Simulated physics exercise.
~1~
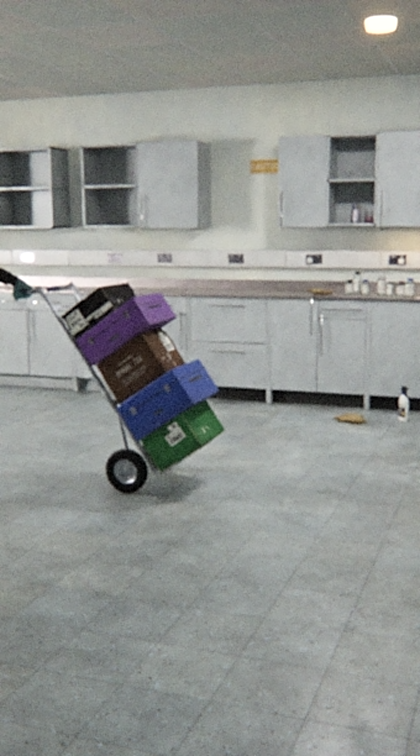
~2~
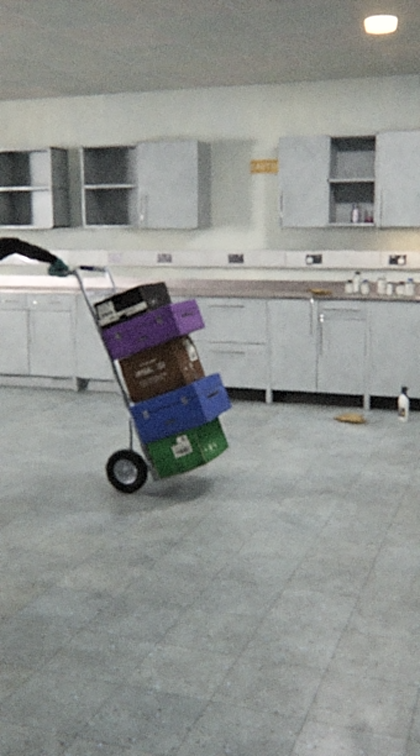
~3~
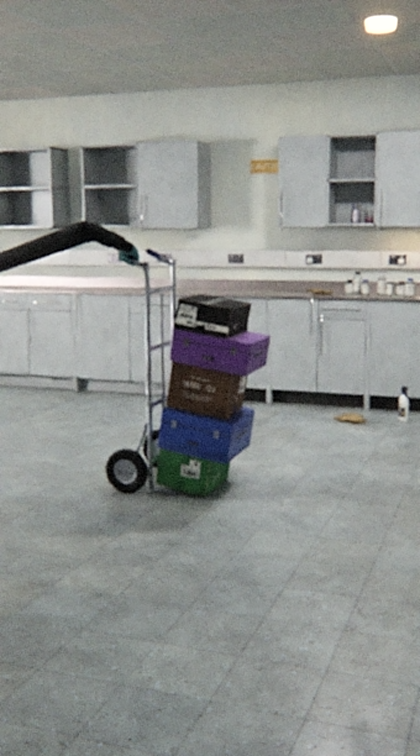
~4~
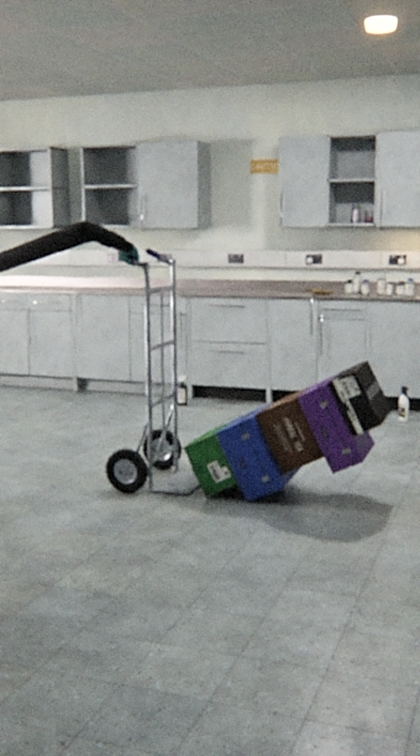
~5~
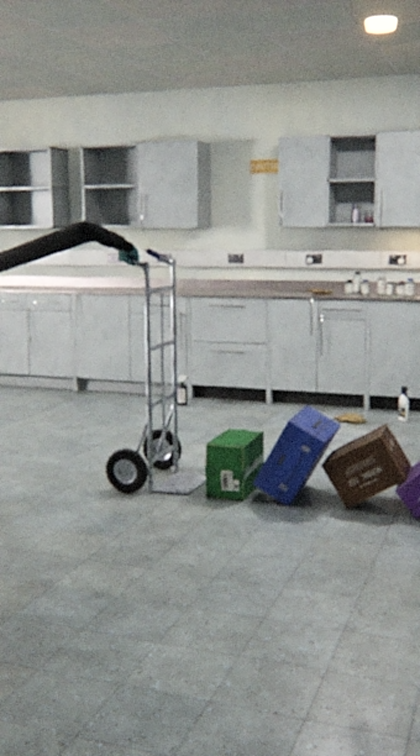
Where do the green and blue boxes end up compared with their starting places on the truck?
Neither keeps its place. The green box topples over by the plate, and the blue one falls off to the right of it.
In a room with a grey tiled floor, seen from the front with pale cabinets and a worktop along the back wall, a sack truck stands tilted back on the left. It holds a leaning stack with green at the bottom, then blue, brown, purple and black boxes. A dark-sleeved arm reaching in from the left swings the truck upright. The stack tips away from the frame and topples to the right. The boxes spread across the floor, the green one toppled by the plate, blue and brown tilted beyond it, purple at the right edge and black out of view.
